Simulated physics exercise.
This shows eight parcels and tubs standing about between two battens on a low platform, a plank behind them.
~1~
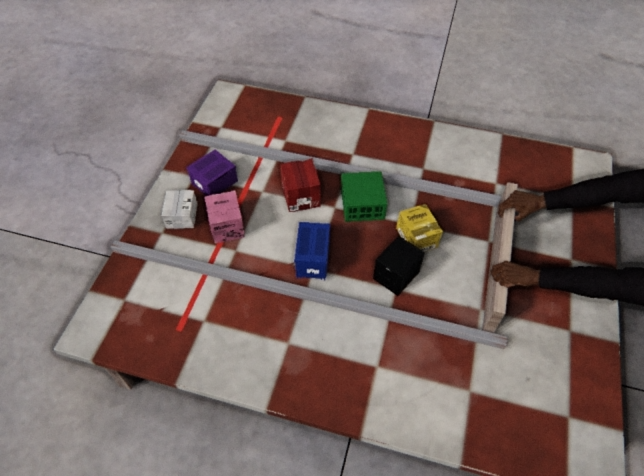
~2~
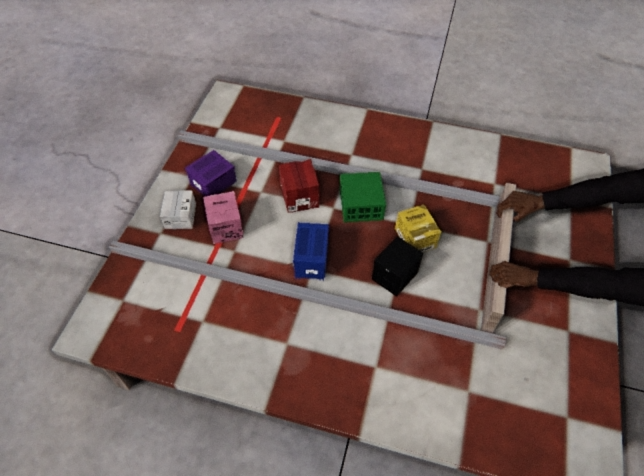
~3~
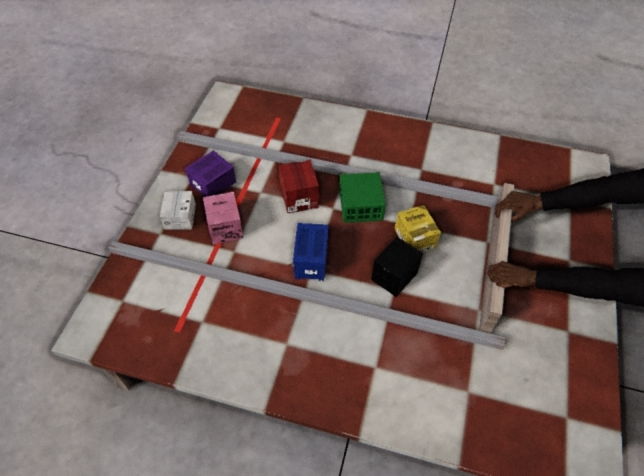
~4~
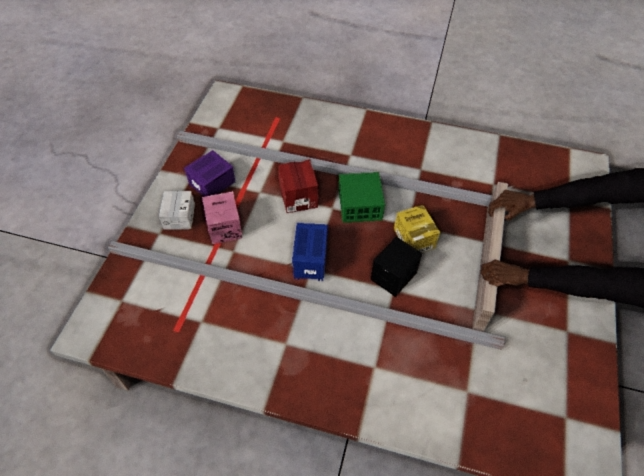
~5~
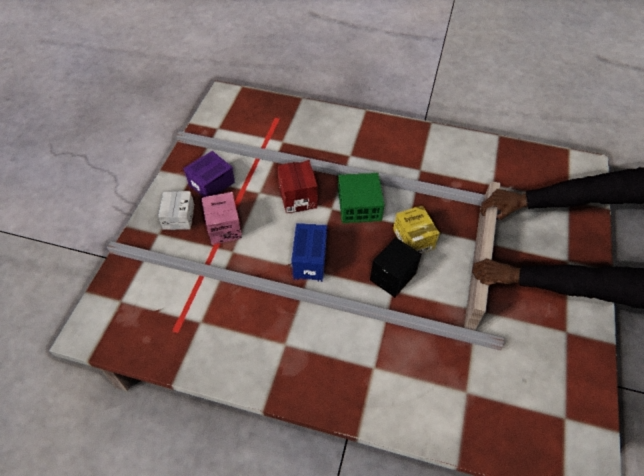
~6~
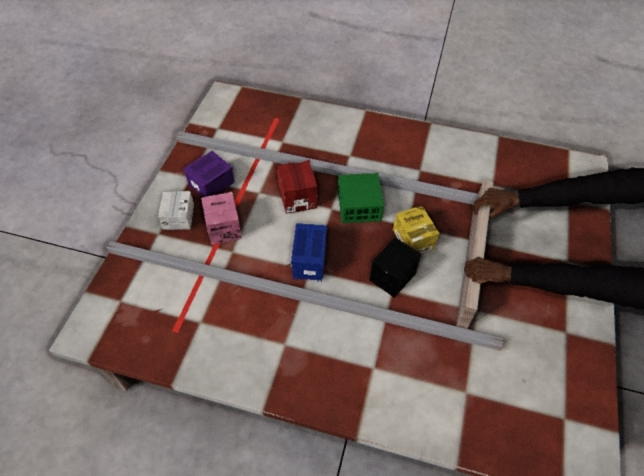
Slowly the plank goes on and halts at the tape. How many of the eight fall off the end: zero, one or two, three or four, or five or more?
The number that fall off is one or two.
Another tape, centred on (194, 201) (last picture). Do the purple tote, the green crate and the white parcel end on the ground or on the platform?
The purple tote drops off; the green crate survives; the white parcel goes over.
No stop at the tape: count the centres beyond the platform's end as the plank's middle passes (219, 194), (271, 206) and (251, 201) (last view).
Place by place, 2, 0 and 0.
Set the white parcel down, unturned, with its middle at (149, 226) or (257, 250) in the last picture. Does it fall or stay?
In turn it is kept; does not fall.
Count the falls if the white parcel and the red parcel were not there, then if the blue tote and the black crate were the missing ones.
Fallen: 0, and 0 in the other try.
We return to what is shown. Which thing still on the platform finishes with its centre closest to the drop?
The purple tote.
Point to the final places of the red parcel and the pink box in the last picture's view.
About (191, 165), and the other about (155, 201).
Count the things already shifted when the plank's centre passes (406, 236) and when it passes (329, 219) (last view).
The counts are 2 and 5.
Soon after, none off yet; white parcel at rest near (177, 211); purple tote at rest near (210, 176); pink box at rest near (222, 218).
Then, none off yet; white parcel moved a little near (170, 209); purple tote moved a little near (195, 174); pink box moved about its own width near (196, 211).
By the end, the number that fall off is one or two; fallen, white parcel.
